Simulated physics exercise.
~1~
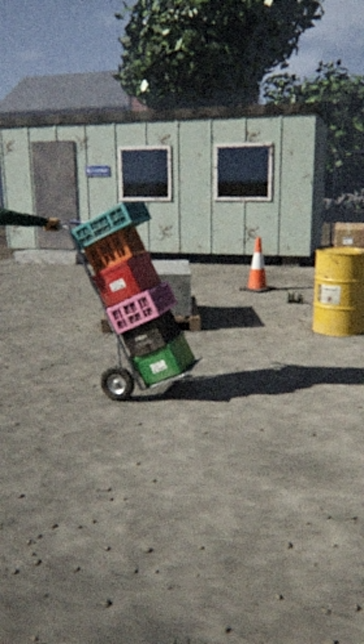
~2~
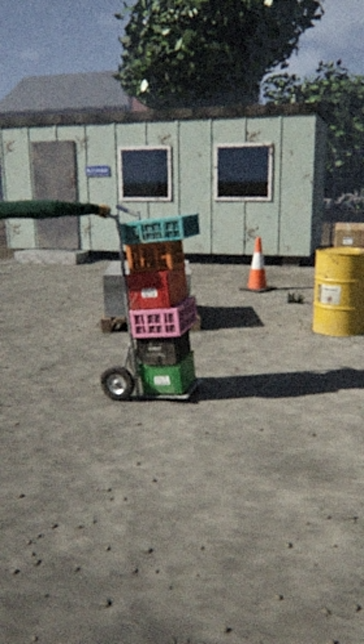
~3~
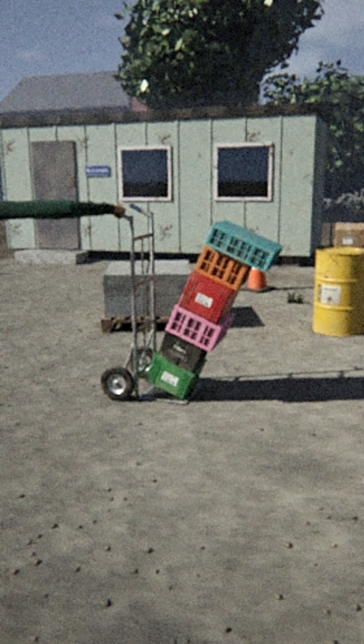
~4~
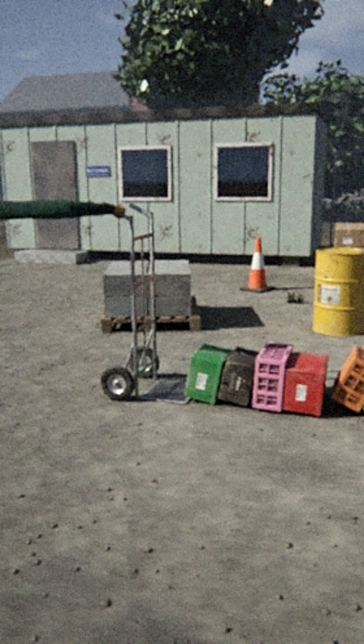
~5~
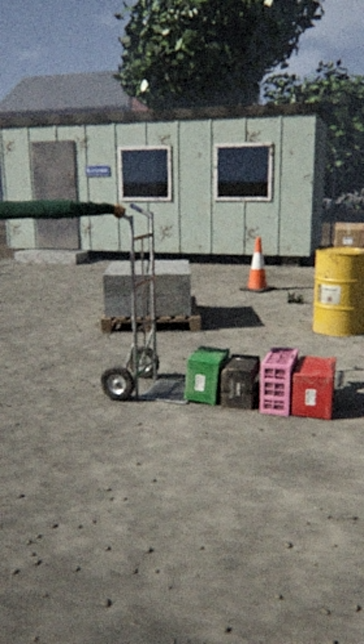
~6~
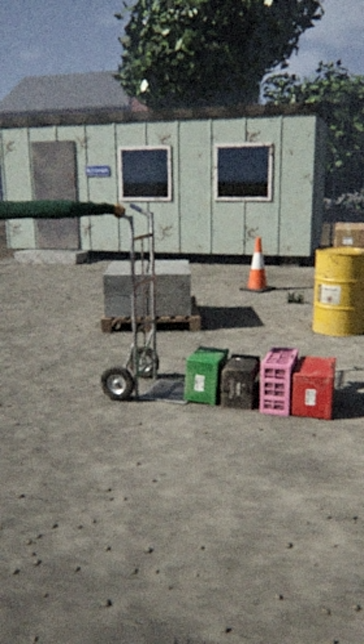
A gravel yard in front of a pale green cabin is seen from the side by a still camera, with an orange and white cone and a yellow drum at right. At left, a dark-sleeved arm holds a tilted sack truck stacked with green, black, pink, red, orange and turquoise crates and boxes. The arm swings the truck upright, and the stack keeps tipping to the right, leaning away from the frame. It topples to the ground in a row. Finally the truck stands held and upright, with the green, black, pink and red containers lying still beside it.
